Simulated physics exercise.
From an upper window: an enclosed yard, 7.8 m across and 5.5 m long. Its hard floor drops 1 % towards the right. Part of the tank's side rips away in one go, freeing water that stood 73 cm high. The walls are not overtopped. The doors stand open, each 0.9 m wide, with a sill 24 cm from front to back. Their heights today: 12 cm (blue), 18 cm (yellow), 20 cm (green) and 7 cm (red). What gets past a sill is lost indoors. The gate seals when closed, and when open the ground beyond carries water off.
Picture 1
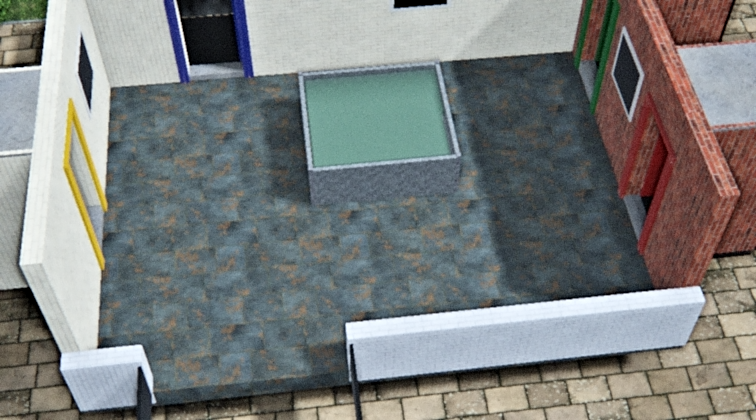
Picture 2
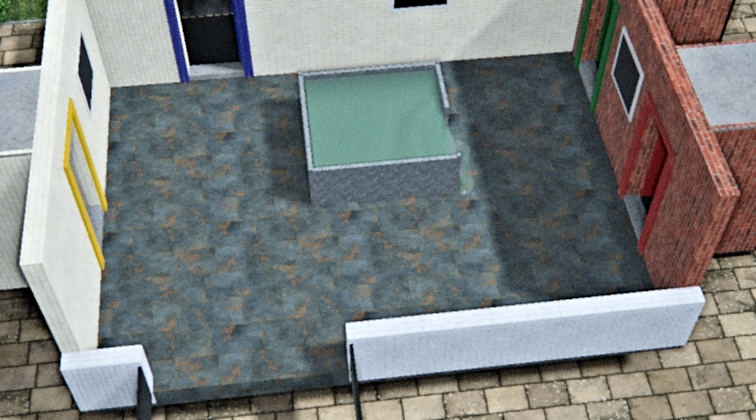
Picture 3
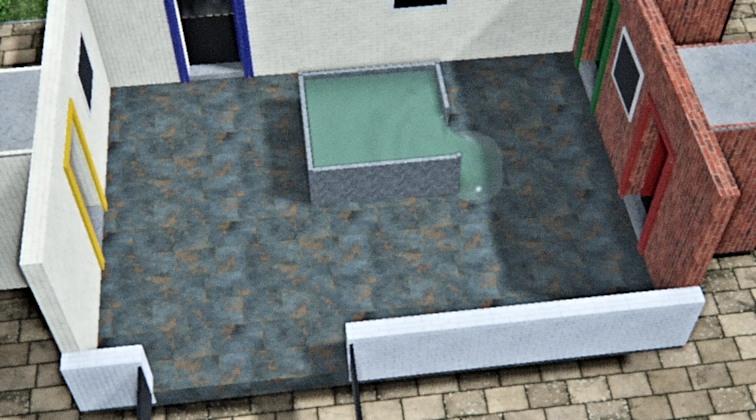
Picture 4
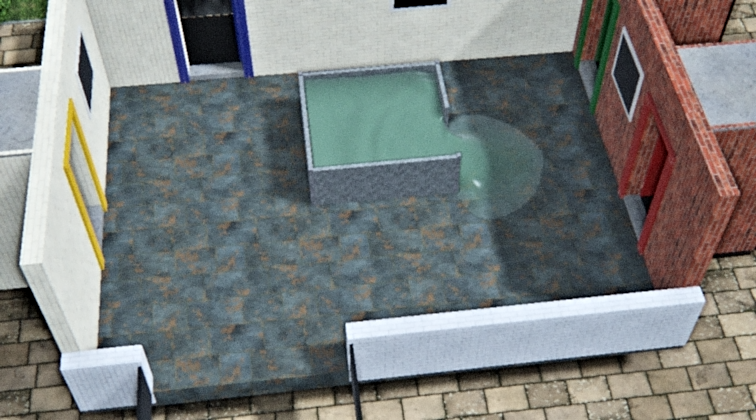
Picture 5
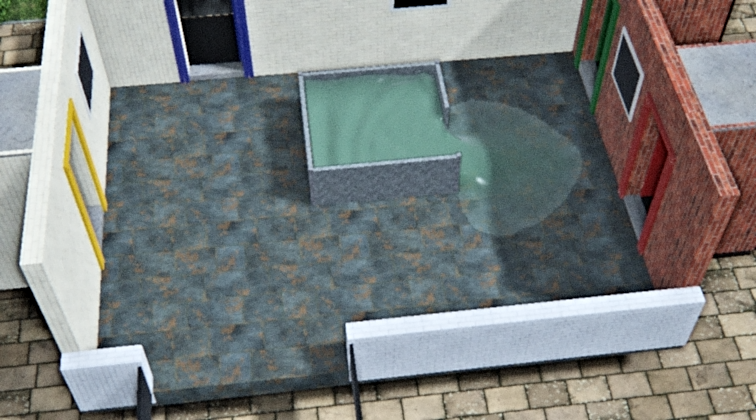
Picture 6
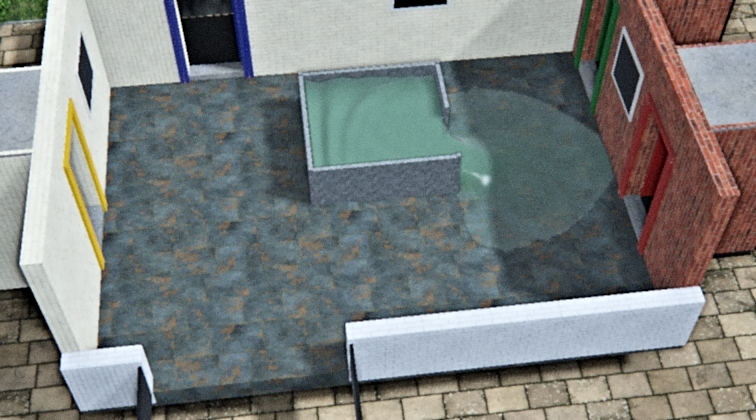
In a walled yard, water bursts from a tank's right side and spreads across the floor.
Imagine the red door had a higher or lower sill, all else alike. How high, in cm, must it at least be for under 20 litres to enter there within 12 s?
Close to 23 cm is just enough.
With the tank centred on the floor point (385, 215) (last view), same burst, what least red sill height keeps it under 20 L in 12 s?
About 30 cm.
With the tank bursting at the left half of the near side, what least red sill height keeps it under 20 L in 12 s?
Then roughly 7.5 cm.
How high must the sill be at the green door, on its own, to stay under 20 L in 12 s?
About 18 cm at green.
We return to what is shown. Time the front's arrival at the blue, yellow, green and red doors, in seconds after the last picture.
Blue 4.0 s, yellow 6.0 s, green 0.3 s, red 0.2 s.
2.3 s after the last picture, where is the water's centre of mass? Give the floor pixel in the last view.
At about (470, 163).
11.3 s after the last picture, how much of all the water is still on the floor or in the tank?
About 84 per cent.
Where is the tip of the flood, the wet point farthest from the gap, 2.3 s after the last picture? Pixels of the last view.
At about (663, 323).
Then, 0.7 s after the last picture water covers 25 % of the floor, deepest (41 cm) near (459, 170); 23 cm at the red door, 18 litres in over its 7 cm sill.
Then, 2.3 s after the last picture water covers 35 % of the floor, deepest (36 cm) near (660, 312); 20 cm at the red door, 166 litres in over its 7 cm sill.
Then, 11.3 s after the last picture water covers 100 % of the floor, deepest (11 cm) near (663, 323); 10 cm at the red door, 356 litres in over its 7 cm sill.
At the red door as built, the water peaked near 25 cm, 1.1 s after the last picture.
With a sill of 18.5 cm, 57 litres would have come in within the 12 s; with 28.5 cm, 4 litres. So under 20 litres takes about 23 cm.
